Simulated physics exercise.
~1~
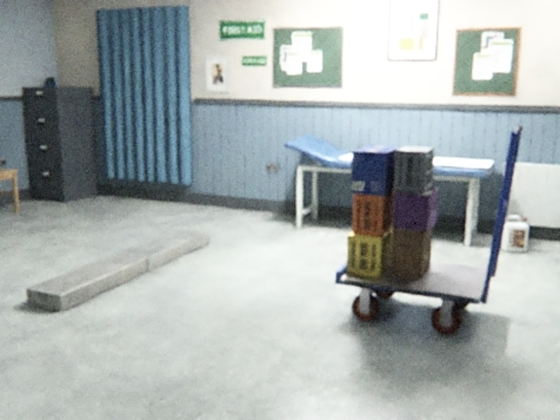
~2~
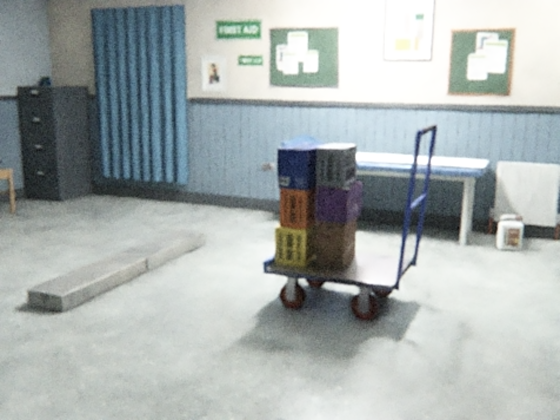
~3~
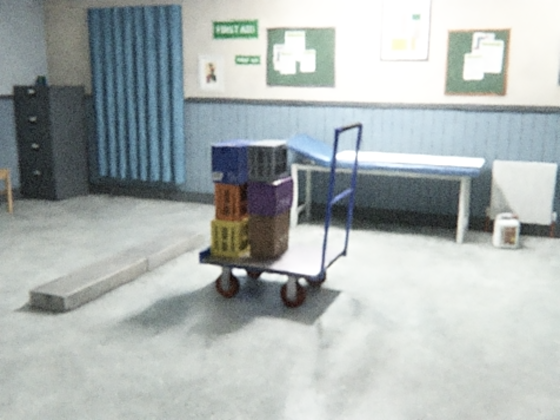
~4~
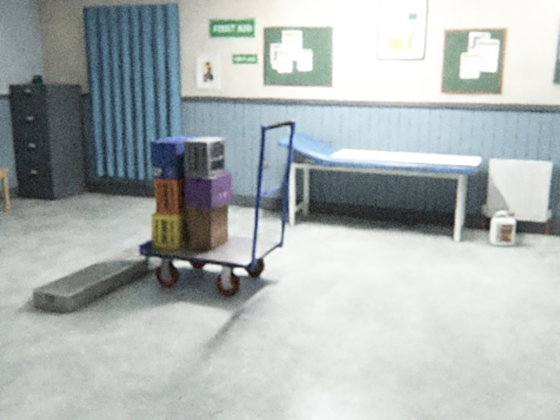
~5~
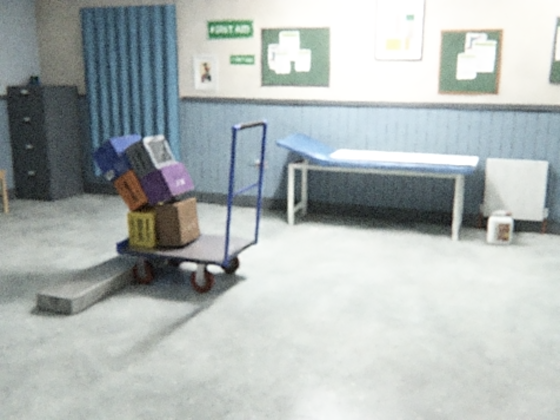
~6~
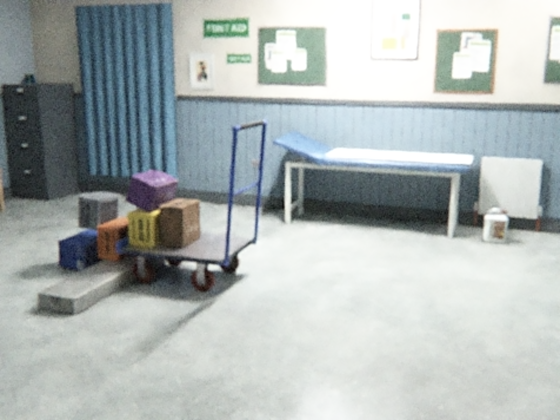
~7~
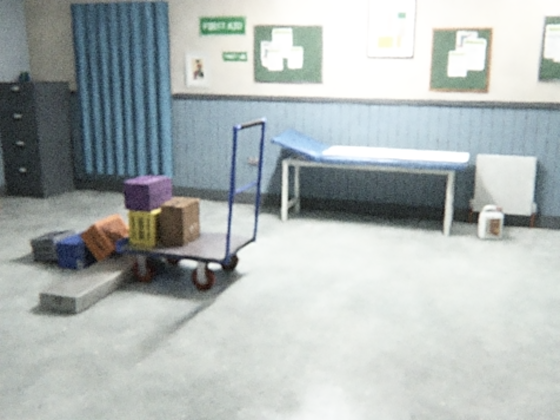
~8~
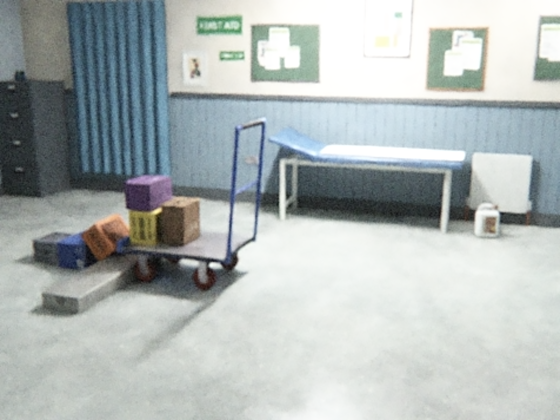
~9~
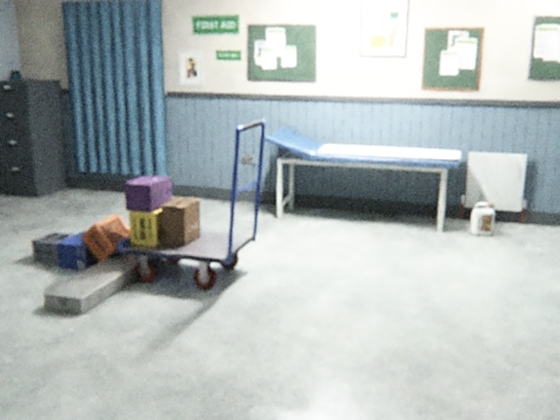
At the start, a blue-handled cart stacked with six crates and boxes in two columns stands in a first-aid room, right of a low grey kerb. It rolls left across the floor, its load upright. The cart stops against the kerb, and the upper pieces lean left while the yellow crate and brown box stay put. The grey, blue and orange crates tumble over the front, and the purple box drops onto the yellow crate. Finally, the three fallen crates lie by the kerb, while the purple, yellow and brown pieces remain aboard the still cart.
